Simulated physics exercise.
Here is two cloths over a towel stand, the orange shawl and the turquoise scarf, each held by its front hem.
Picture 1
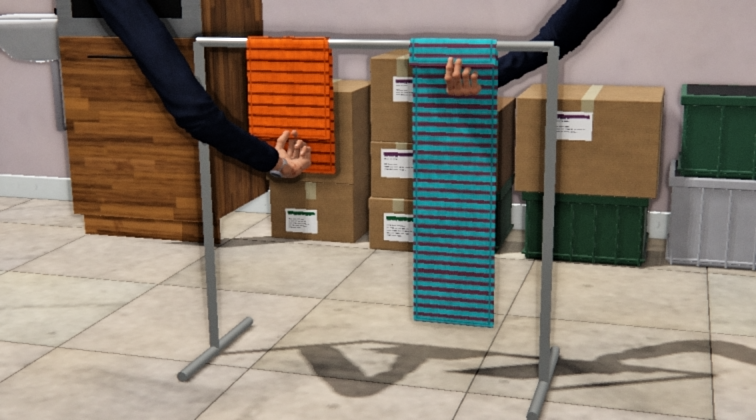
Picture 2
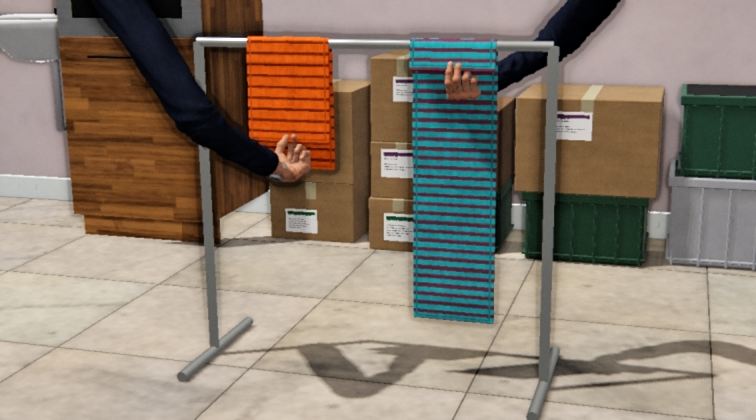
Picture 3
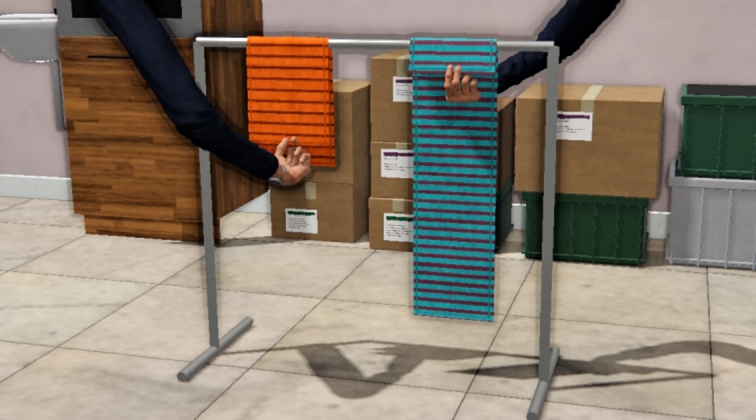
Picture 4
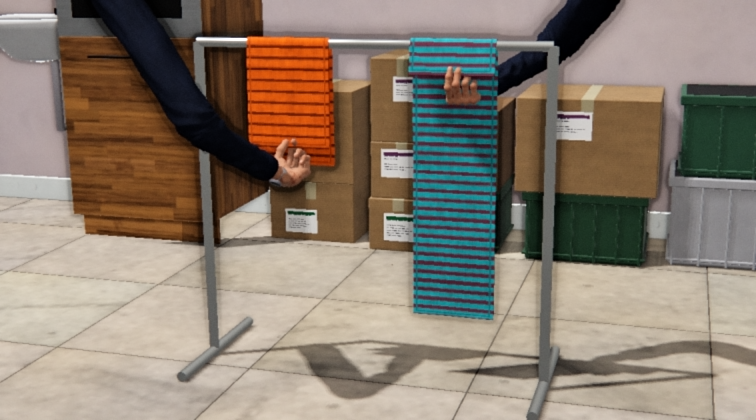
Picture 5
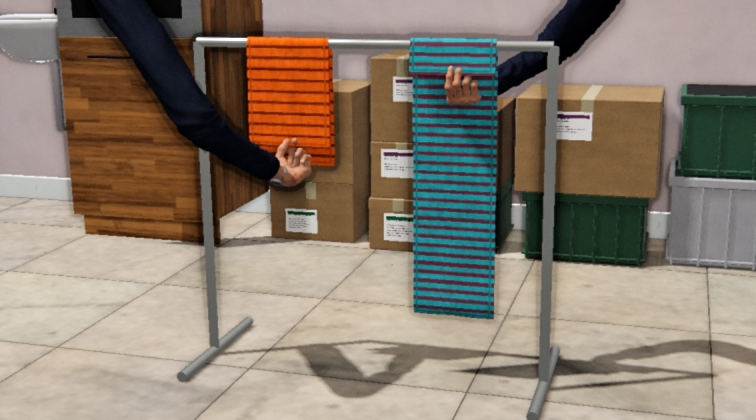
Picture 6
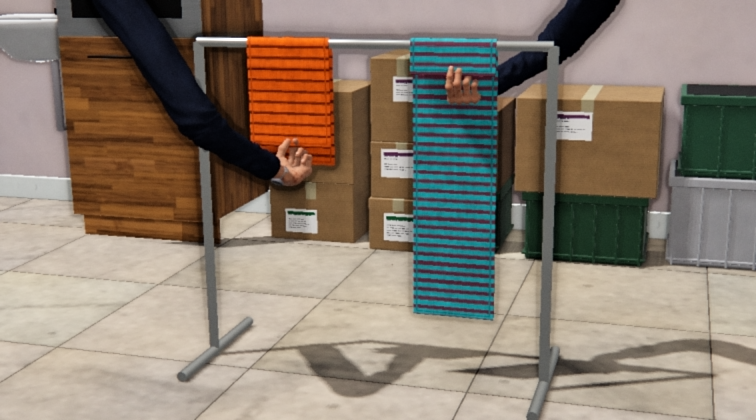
In a room stacked with boxes and bins, two hands held an orange shawl and a longer turquoise scarf draped over a metal stand, and both cloths shifted only very slightly before staying nearly still.
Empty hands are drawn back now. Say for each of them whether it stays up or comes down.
At the end, the orange shawl ends up still on, the turquoise scarf ends up off.
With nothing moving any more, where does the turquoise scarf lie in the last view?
It ends at (452, 376).
Then, 0.36 s later than the last view, shawl at rest on the rail; scarf clear of the rail and dropping near (454, 271).
Then, 0.64 s later than the last view, shawl at rest on the rail; scarf in a heap on the floor near (452, 374).
Finally, shawl at rest on the rail; scarf in a heap on the floor near (452, 376). The orange shawl stays on and the turquoise scarf slips to the floor.
